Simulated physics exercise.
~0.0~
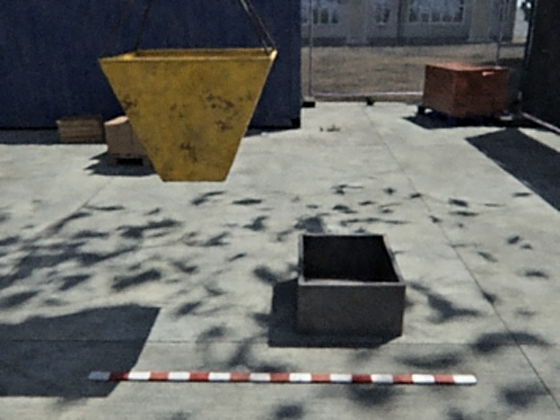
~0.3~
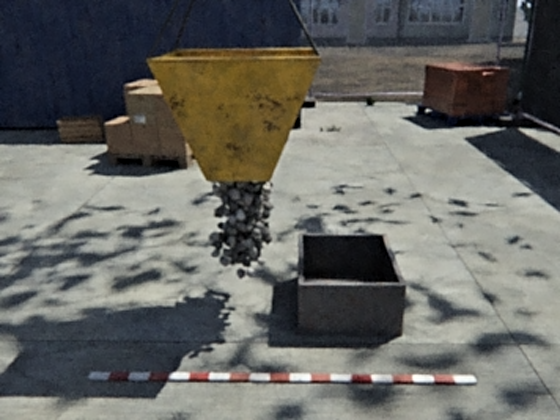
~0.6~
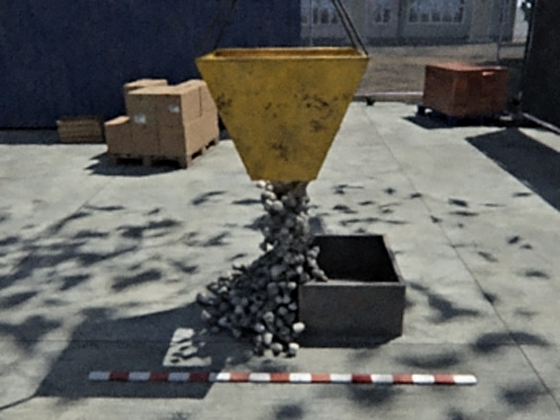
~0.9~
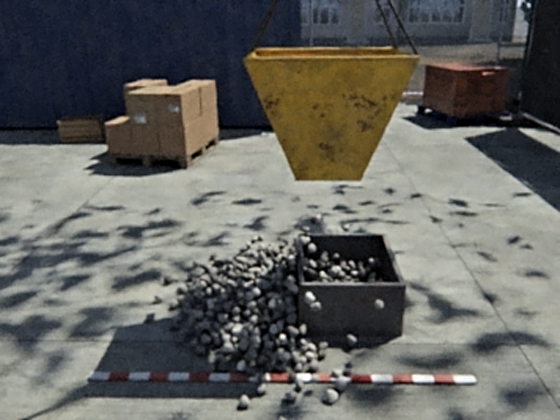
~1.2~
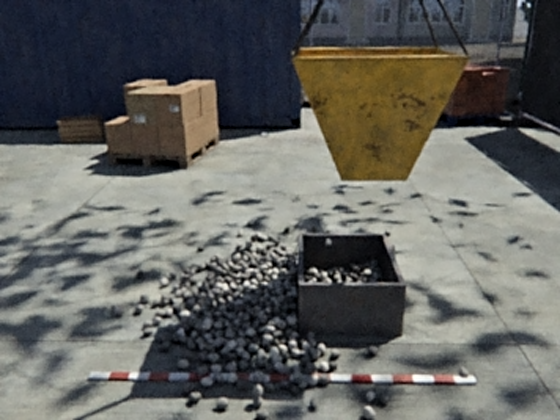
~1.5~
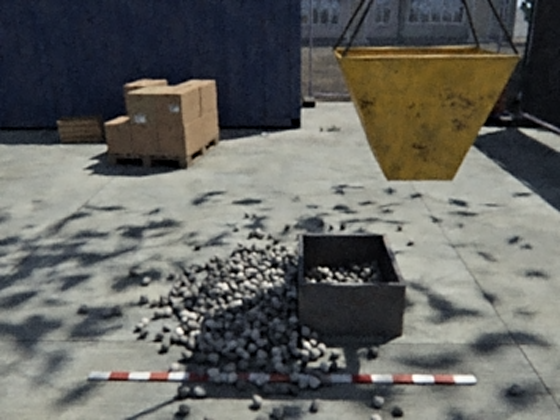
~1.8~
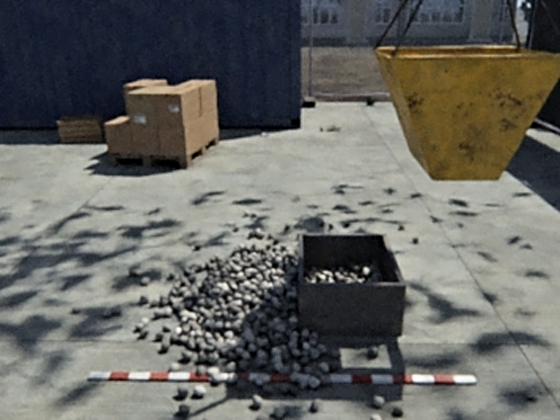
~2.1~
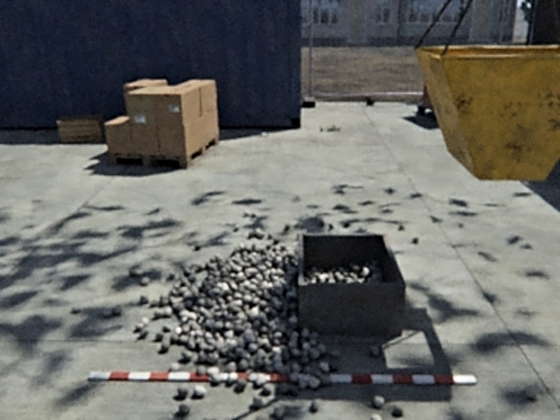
A yellow, tapering hopper hangs over a sunlit concrete yard, seen from slightly above by a still camera. Below stand an open dark bin and a red and white striped staff, with a blue container and stacked cardboard boxes behind to the left and a rusty red container to the right. As the hopper travels rightwards, grey stones pour from its bottom, piling up left of the bin before some drop inside. Emptied, it continues right while stray stones roll past the staff. Most stones finally lie heaped left of the bin, with a smaller share inside and a few in front.
